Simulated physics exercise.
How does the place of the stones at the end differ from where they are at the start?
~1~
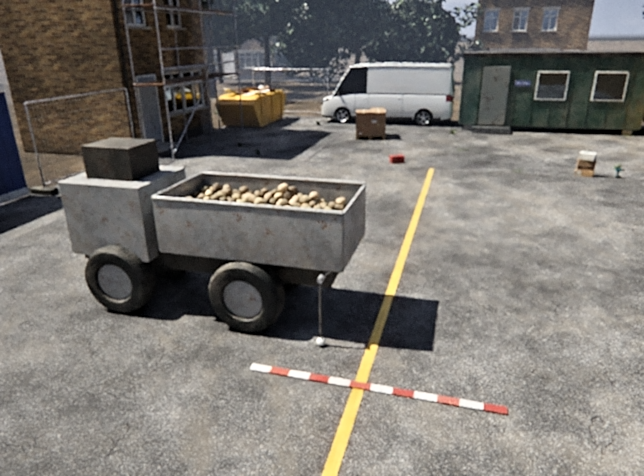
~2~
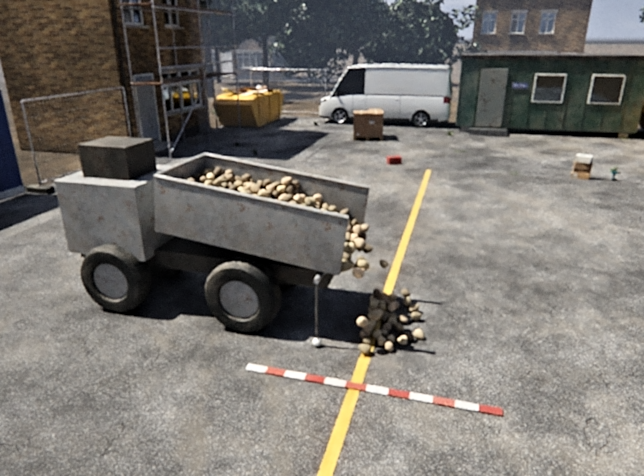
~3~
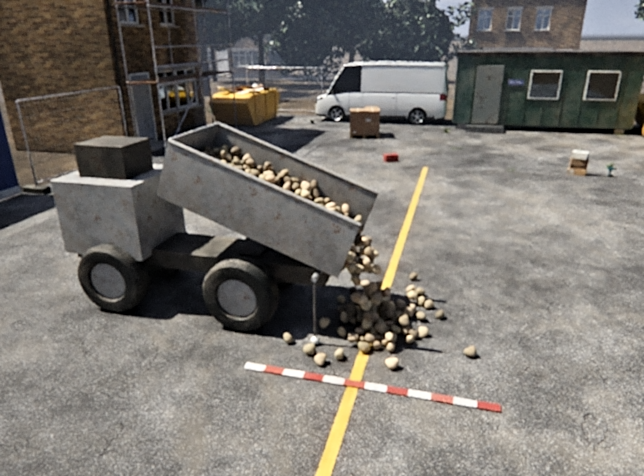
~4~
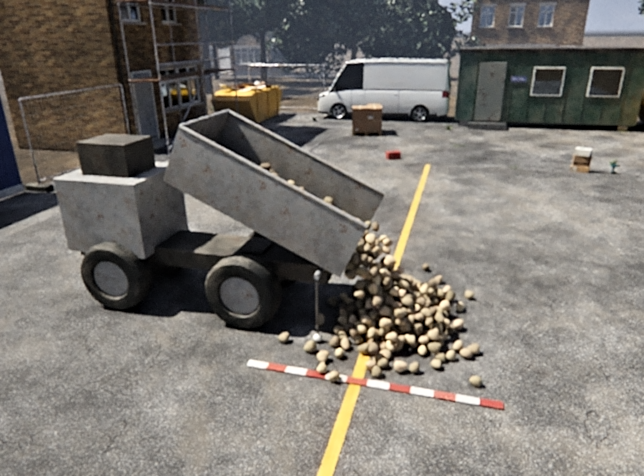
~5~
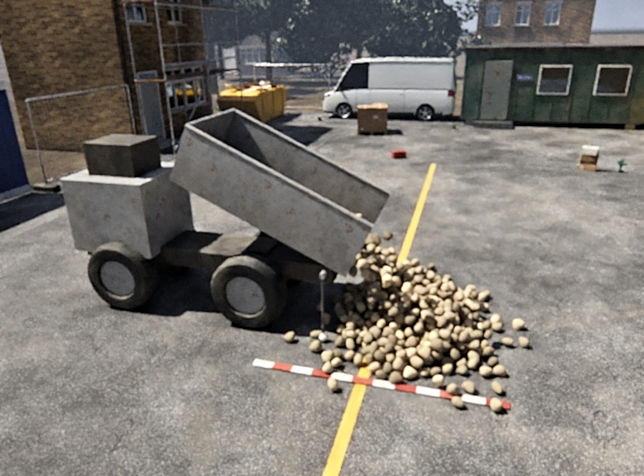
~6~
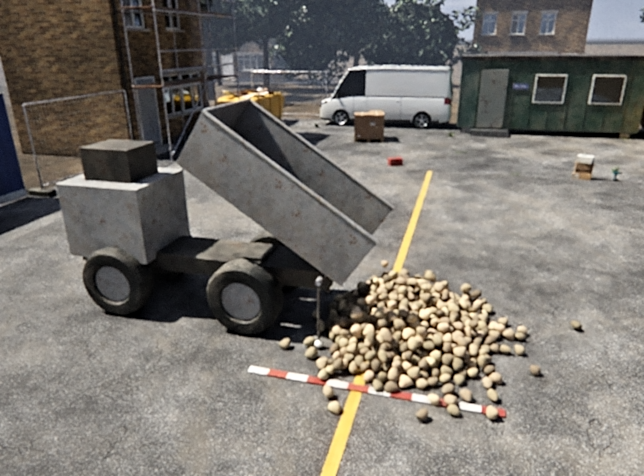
At the start the stones are inside the bed of the grey truck. At the end they lie in a wide heap on the ground to the right of the truck, across the yellow line and mostly beyond it.
